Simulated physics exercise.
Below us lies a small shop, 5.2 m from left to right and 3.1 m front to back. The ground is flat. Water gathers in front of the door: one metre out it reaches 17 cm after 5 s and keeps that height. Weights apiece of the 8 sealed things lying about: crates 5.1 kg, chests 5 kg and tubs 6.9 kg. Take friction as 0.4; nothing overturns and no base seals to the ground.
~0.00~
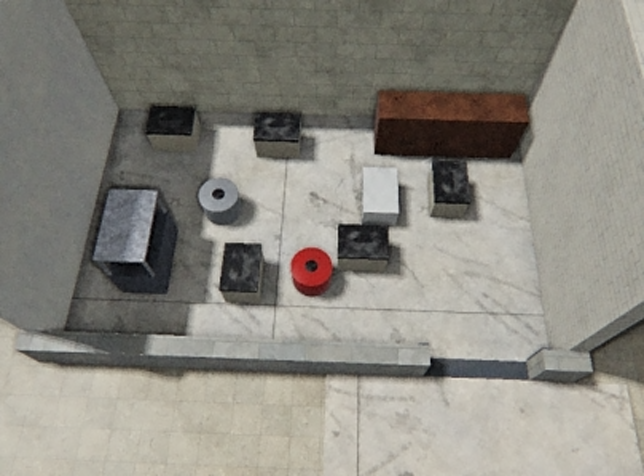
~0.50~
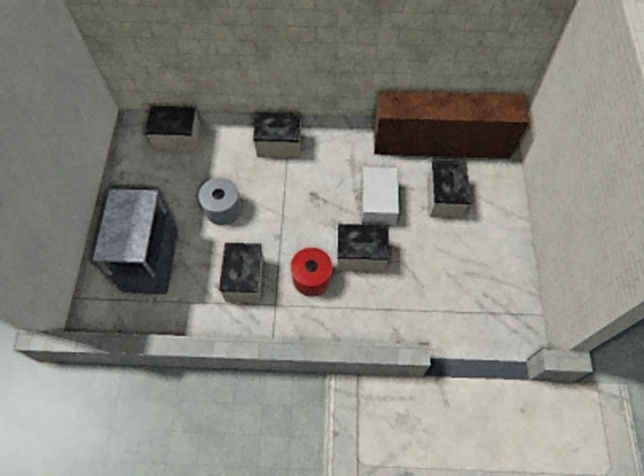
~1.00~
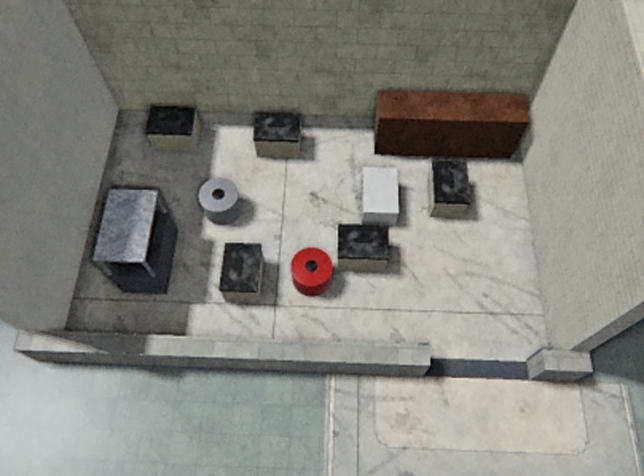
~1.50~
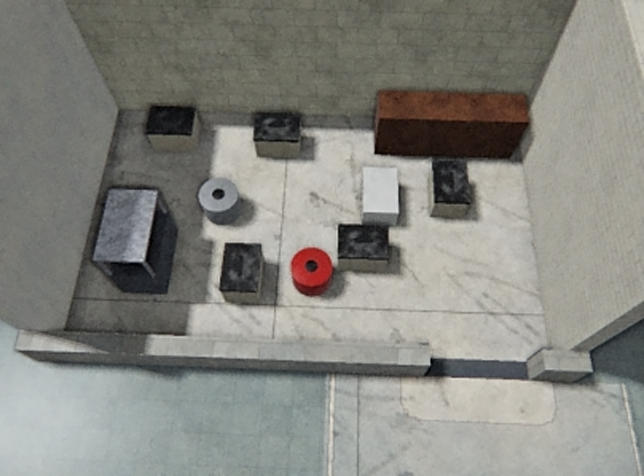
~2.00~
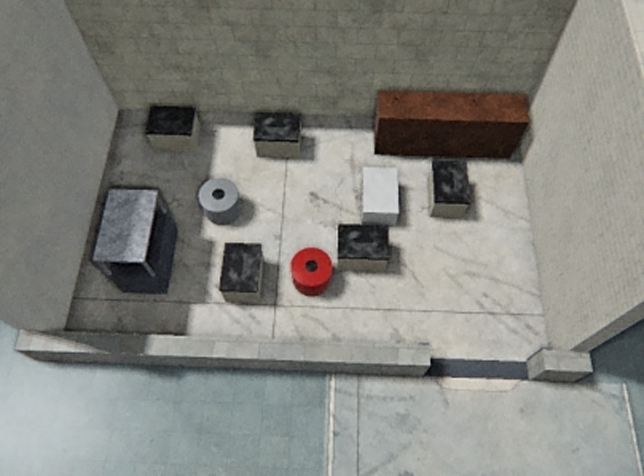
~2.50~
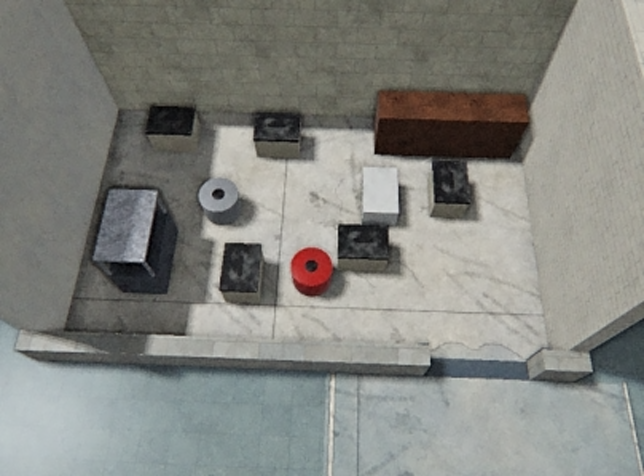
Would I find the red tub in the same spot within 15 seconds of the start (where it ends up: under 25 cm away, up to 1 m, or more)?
Red tub barely shifts.
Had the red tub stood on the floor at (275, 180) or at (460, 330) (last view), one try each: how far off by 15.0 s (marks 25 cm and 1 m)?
In turn: It gets carried off; it ends far away.
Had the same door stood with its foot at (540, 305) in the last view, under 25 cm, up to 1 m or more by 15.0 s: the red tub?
In that case the red tub gets carried off.
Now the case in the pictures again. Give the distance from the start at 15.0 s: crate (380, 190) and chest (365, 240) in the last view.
In turn: 300 cm, 140 cm.
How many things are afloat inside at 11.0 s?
I count 5.
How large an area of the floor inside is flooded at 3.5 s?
About 1.0 m2.
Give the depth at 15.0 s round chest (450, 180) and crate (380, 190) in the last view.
About 12 and 9 cm.
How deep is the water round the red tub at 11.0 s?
Roughly 2 cm.
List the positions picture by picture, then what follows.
In the first frame, the red tub at (311, 266) rests on the ground; water covers 0.0 m2; 0 of 8 have shifted.
In the second frame, the red tub at (311, 266), on the bottom; water covers 0.0 m2; 0 of 8 have shifted.
In the third frame, the red tub at (311, 266) rests on the ground; 0.0 m2 under water; 0 of 8 have shifted.
In the fourth frame, the red tub at (311, 266), on the bottom; 0.0 m2 under water; 0 of 8 have shifted.
In the fifth frame, the red tub at (311, 266), on the bottom; 0.0 m2 under water; 0 of 8 have shifted.
In the sixth frame, the red tub at (311, 266), on the bottom; 0.1 m2 under water; 0 of 8 have shifted.
After 3.5 s the red tub is near (311, 266), 0.0 m from its start, aground; 0 afloat.
After 6.8 s the red tub is near (311, 266), 0.0 m from its start, aground; 1 afloat.
After 11.0 s the red tub is near (311, 266), 0.0 m from its start, aground; 5 afloat.
After 15.0 s the red tub is near (314, 263), 0.0 m from its start, aground; 7 afloat.
